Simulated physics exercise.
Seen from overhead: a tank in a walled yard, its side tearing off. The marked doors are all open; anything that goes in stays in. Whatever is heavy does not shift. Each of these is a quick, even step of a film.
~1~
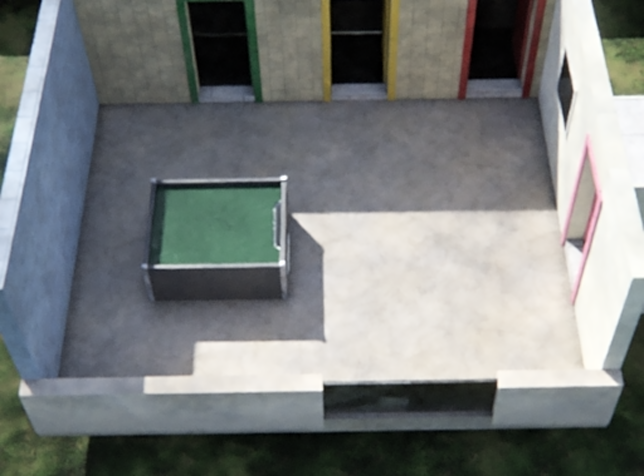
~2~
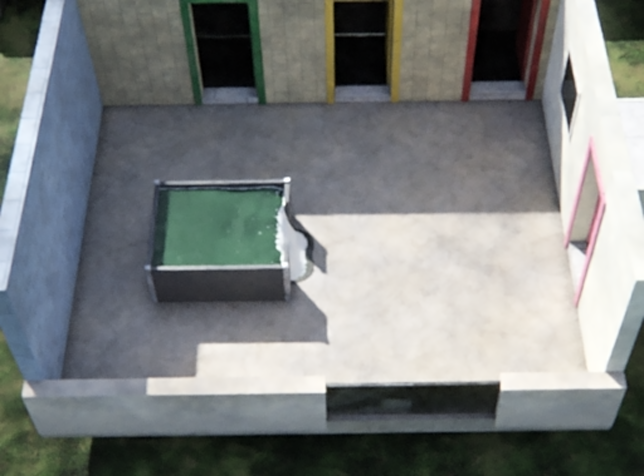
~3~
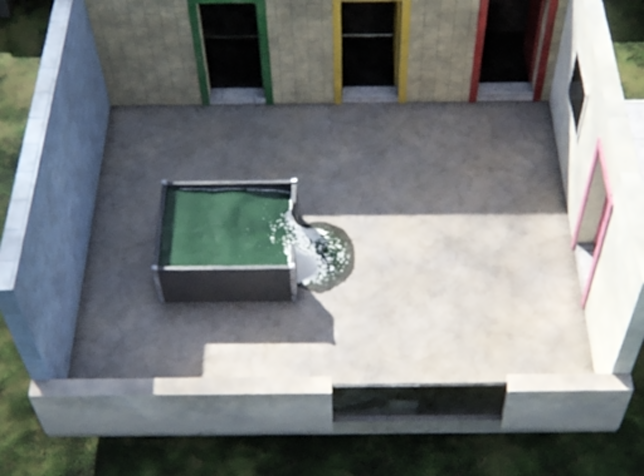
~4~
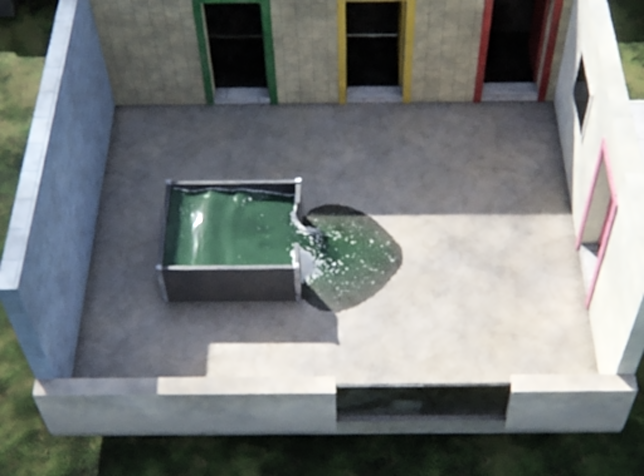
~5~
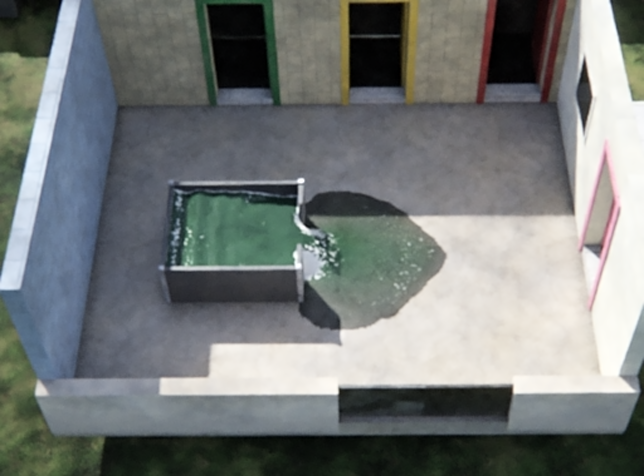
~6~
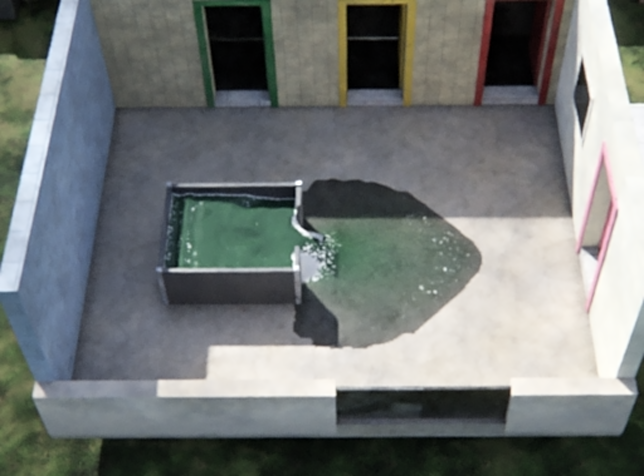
In a walled yard seen from above, with green, yellow and red door surrounds along the back wall, an open tank holds still green water. Its right side tears open and water pours through the gap, foaming white, then spreads rightward across the paving in a steadily widening dark, pointed pool.
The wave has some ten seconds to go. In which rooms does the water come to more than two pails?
The red door will most likely keep inside the limit, the yellow door will most likely keep inside the limit, the green door will most likely keep inside the limit, the pink door will most likely keep inside the limit.
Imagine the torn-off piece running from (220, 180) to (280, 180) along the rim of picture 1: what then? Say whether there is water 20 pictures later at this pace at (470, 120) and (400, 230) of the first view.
In the order asked: Inundated, then unwetted.
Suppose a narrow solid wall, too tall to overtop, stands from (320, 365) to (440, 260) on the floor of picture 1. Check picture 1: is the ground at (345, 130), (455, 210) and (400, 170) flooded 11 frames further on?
Results in sequence: Bone-dry / swamped / swamped.
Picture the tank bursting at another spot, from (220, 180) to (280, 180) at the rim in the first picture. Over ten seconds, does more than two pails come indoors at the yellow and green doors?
Briefly, the yellow one crosses the line and the green one crosses the line.
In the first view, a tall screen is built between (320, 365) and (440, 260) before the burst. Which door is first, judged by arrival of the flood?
Look to the one in pink.
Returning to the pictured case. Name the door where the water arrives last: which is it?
It's the green door.
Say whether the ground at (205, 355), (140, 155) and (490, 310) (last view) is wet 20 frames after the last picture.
Result, in that order: Not wetted / not wetted / wetted.
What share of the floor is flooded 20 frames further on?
Near 45 in a hundred.
A moment on, water covers 35 % of the floor; the red door not reached, the yellow door not reached, the green door not reached, the pink door wet at the sill, nothing in.
Next, water covers 50 % of the floor; the red door not reached, the yellow door not reached, the green door not reached, the pink door wet at the sill, nothing in.
Then, water covers 45 % of the floor; the red door wet at the sill, nothing in, the yellow door wet at the sill, nothing in, the green door not reached, the pink door wet at the sill, nothing in.
Later, water covers 60 % of the floor; the red door under two buckets in, the yellow door wet at the sill, nothing in, the green door not reached, the pink door under two buckets in.
In the end, water covers 95 % of the floor; the red door under two buckets in, the yellow door wet at the sill, nothing in, the green door wet at the sill, nothing in, the pink door under two buckets in.
